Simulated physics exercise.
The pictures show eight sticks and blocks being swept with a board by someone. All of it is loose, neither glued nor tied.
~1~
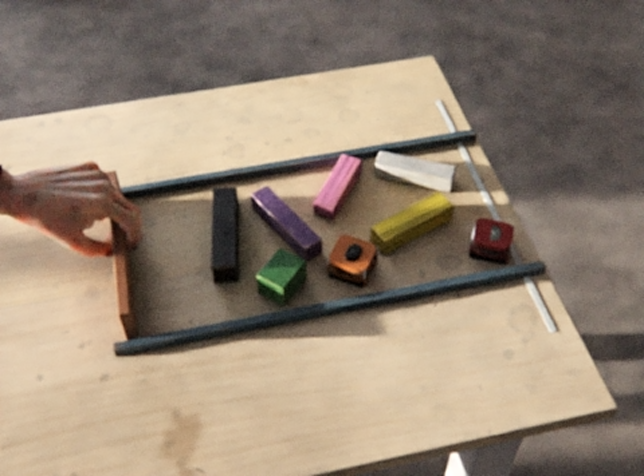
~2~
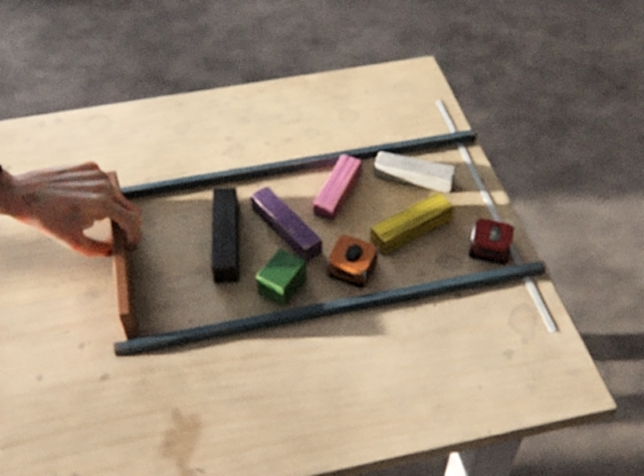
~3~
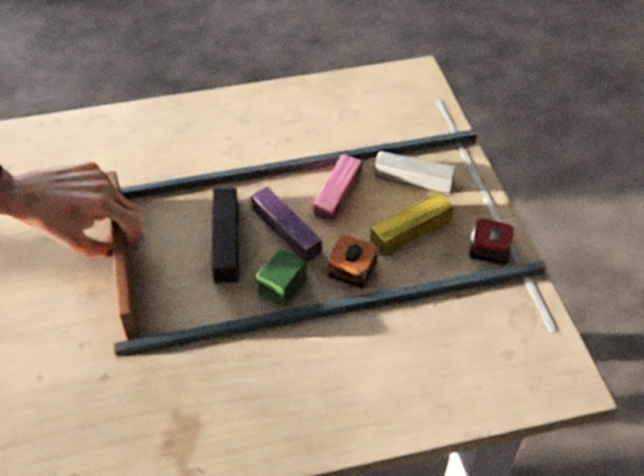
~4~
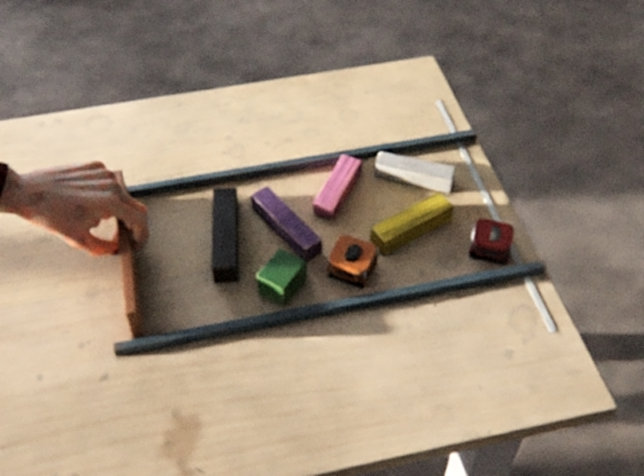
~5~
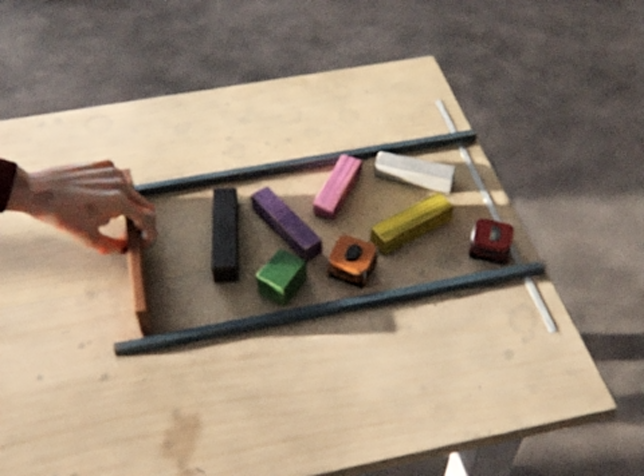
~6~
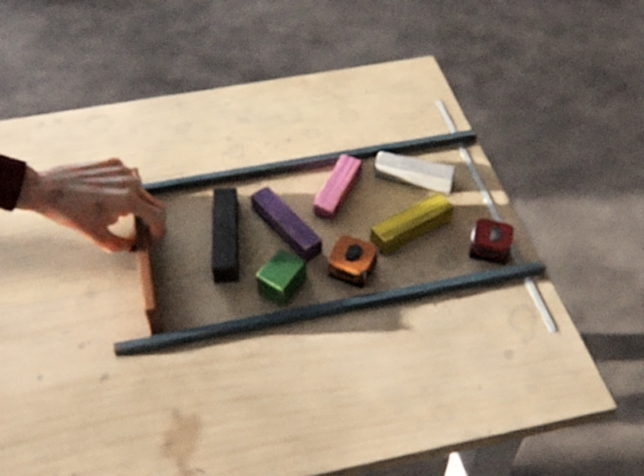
On a wooden tabletop, a hand held still at first, then slowly slid an upright board a short way right between two dark rails, while the colorful sticks and blocks ahead stayed put.
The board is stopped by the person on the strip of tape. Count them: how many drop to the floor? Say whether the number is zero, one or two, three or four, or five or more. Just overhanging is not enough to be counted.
The number is five or more.
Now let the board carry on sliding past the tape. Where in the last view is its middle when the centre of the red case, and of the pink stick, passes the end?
The red case puts it at (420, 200), the pink stick at (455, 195).
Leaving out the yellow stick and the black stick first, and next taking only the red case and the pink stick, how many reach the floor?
Try one: 4; try two: 4.
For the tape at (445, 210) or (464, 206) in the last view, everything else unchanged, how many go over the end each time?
In the first try the count is 3, and in the second it is 5.
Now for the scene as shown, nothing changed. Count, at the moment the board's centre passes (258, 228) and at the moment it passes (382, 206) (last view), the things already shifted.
The counts are 3 and 8.
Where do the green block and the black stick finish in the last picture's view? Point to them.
In the last picture, roughly (537, 246) and (497, 186).
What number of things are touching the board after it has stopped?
The count in contact is 2.
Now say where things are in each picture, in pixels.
In the first picture, red case (492, 241); white bar (415, 171); yellow stick (412, 223); board (121, 252); tape (489, 202).
In the second picture, white bar (415, 172); green block (282, 277).
In the third picture, yellow stick (412, 223); purple bar (286, 223).
In the fourth picture, red case (492, 242); black stick (225, 234).
In the fifth picture, white bar (415, 172); board (135, 250).
In the sixth picture, red case (492, 242); white bar (415, 172); yellow stick (412, 223); board (145, 248); tape (489, 202).
Soon after, none off yet; red case at rest near (492, 242); white bar at rest near (415, 172); yellow stick at rest near (412, 223).
By the end, the number that fall off is five or more; fallen, purple bar, orange case, pink stick, yellow stick, white bar and red case.
